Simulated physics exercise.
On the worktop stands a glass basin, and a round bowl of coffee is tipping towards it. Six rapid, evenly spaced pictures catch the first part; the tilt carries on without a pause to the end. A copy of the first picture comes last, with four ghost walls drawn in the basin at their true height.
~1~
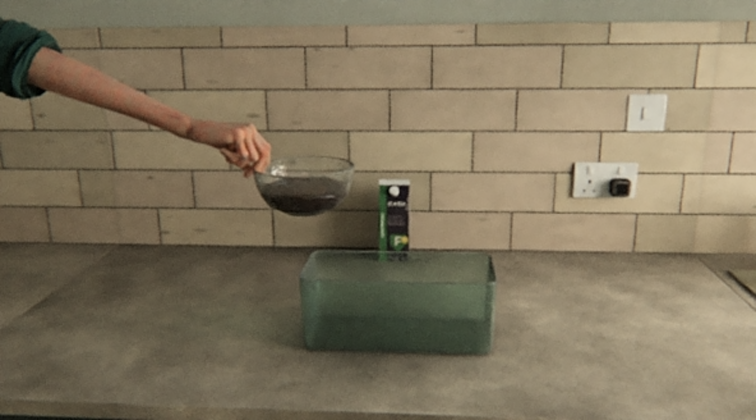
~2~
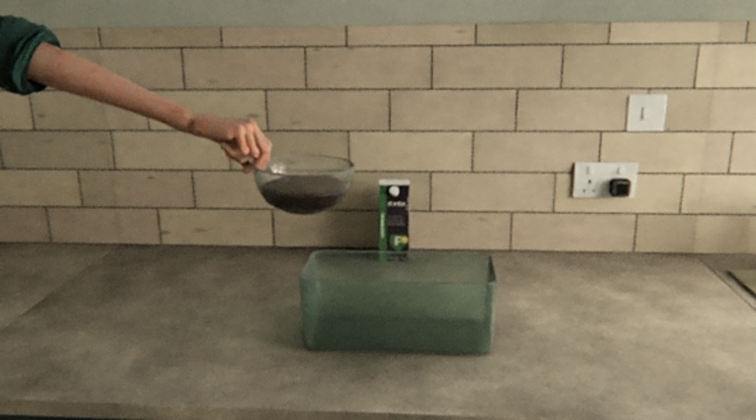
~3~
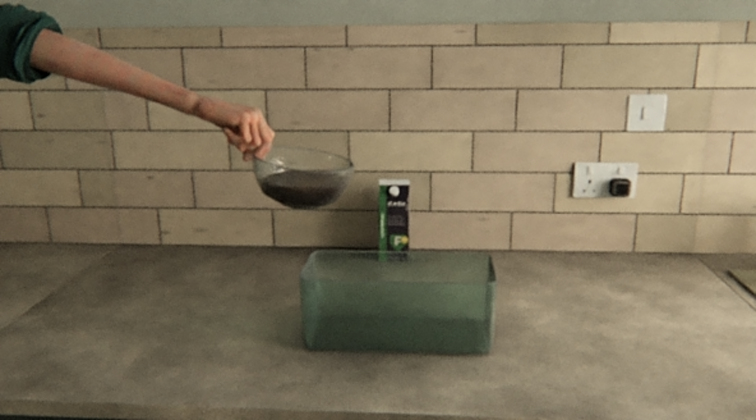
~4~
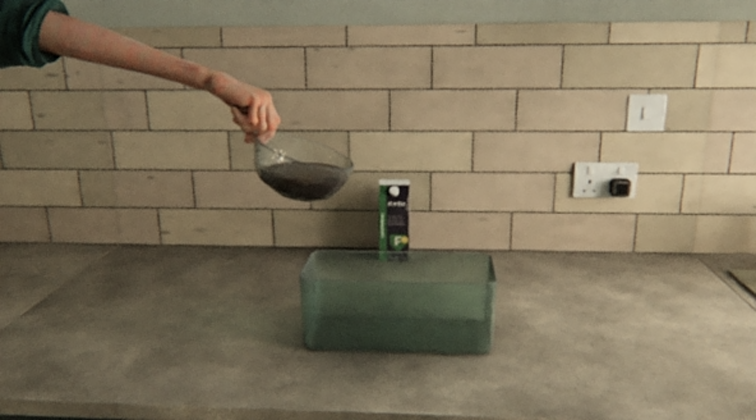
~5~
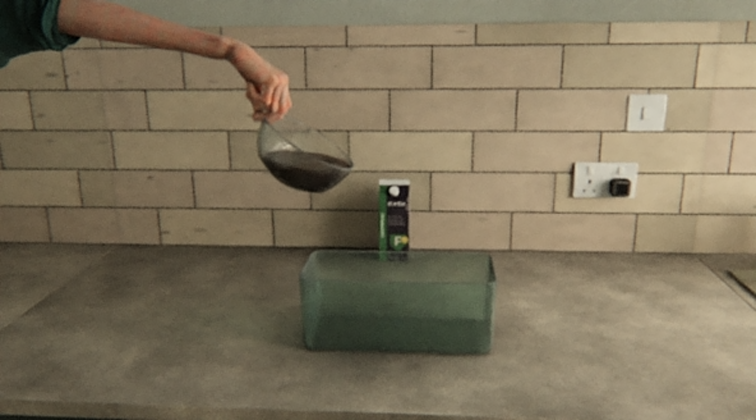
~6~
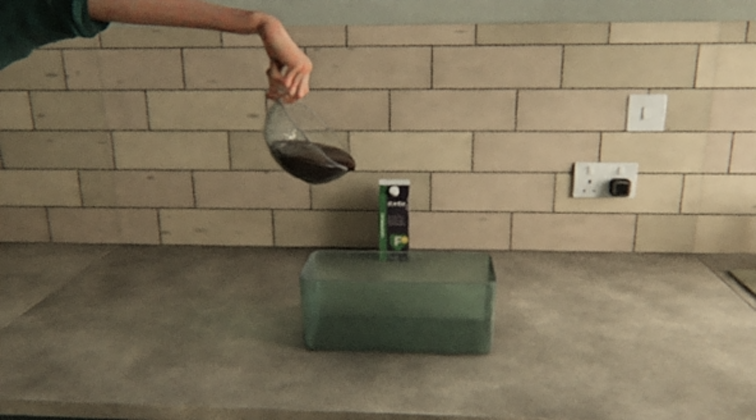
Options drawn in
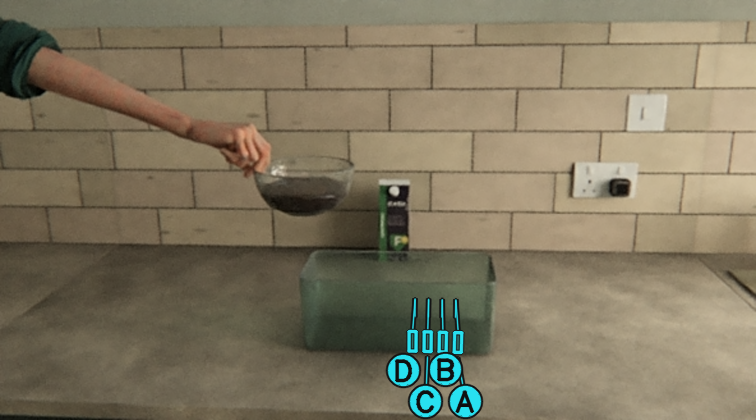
A hand tilting a round glass bowl of dark coffee steadily rightwards above a glass basin until coffee reaches over its lip.
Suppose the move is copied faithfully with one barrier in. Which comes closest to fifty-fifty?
The best place is C.
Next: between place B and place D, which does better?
Place D.
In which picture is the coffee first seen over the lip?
Picture 6.
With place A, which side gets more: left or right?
More ends on the left.
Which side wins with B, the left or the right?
More ends on the left.
On the marked copy, A at (457, 357); B at (442, 357); C at (427, 356); D at (412, 356).
For place A, about 87 % ends left of the wall and 6 % right of it; 6 % is lost outside.
For place B, about 79 % ends left of the wall and 16 % right of it; 5 % is lost outside.
For place C, about 46 % ends left of the wall and 51 % right of it; 4 % is lost outside.
For place D, about 28 % ends left of the wall and 69 % right of it; 3 % is lost outside.
